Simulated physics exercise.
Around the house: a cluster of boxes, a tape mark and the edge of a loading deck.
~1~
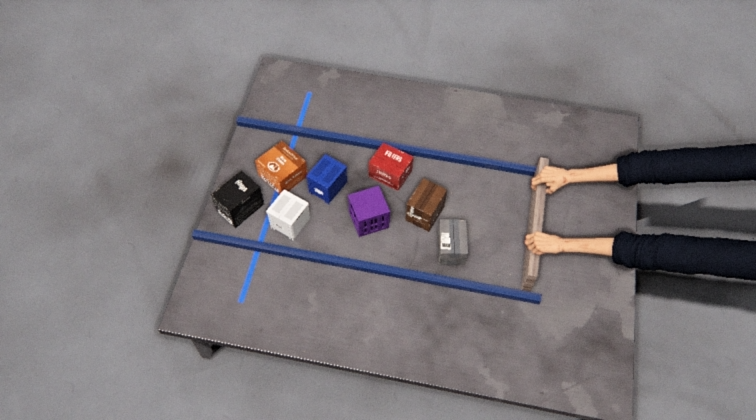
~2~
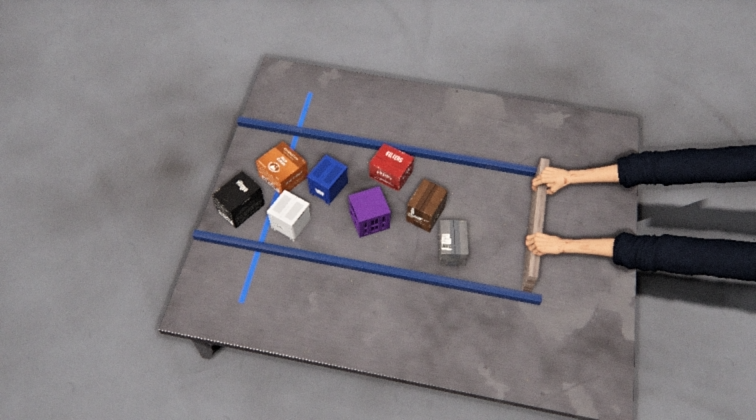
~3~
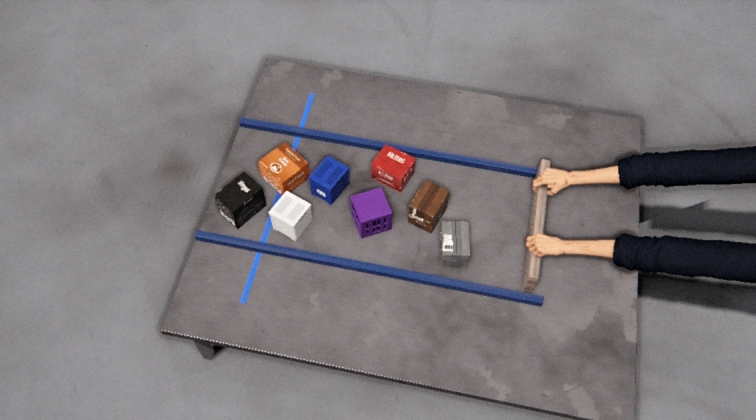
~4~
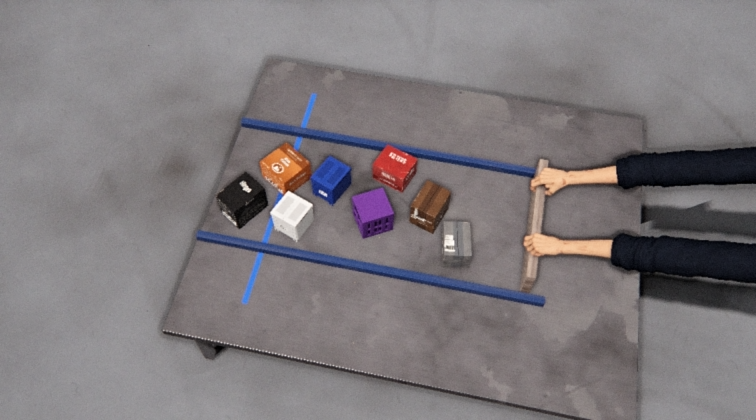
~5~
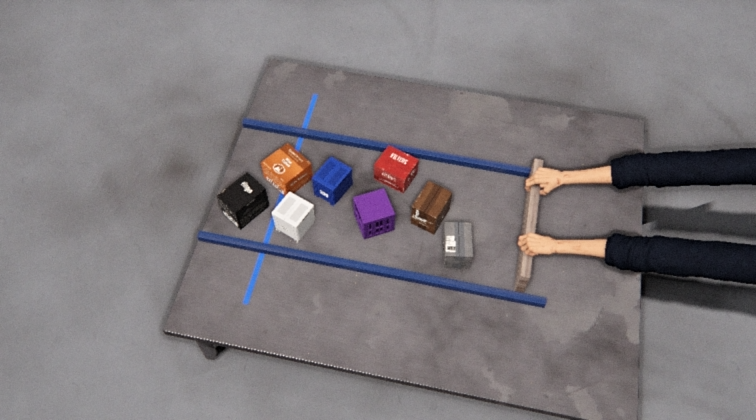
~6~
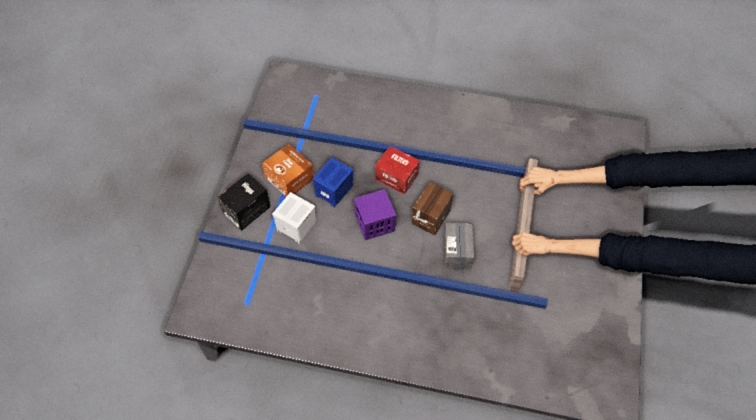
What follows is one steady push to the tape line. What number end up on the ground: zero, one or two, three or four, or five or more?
As it turns out, the number that fall off is one or two.
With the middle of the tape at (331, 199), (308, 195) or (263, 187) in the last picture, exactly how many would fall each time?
Try by try, 0, 0 and 4.
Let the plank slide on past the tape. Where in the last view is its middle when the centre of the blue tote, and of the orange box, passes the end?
Its middle is around (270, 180) and around (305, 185).
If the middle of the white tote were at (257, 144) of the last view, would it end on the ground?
Then it falls.
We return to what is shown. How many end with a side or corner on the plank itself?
3 of them.
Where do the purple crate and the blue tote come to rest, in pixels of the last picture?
Near (233, 185) and (246, 154).
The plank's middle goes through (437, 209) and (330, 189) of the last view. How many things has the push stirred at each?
At the one place 2, at the other 8.
Early on, none off yet; black box at rest near (245, 202); orange box at rest near (289, 171); white tote at rest near (295, 218).
A while later, none off yet; black box travelled a little near (236, 197); orange box travelled about its own width near (253, 155); white tote travelled about its own width near (251, 219).
Finally, the number that fall off is one or two; lost, orange box and black box.
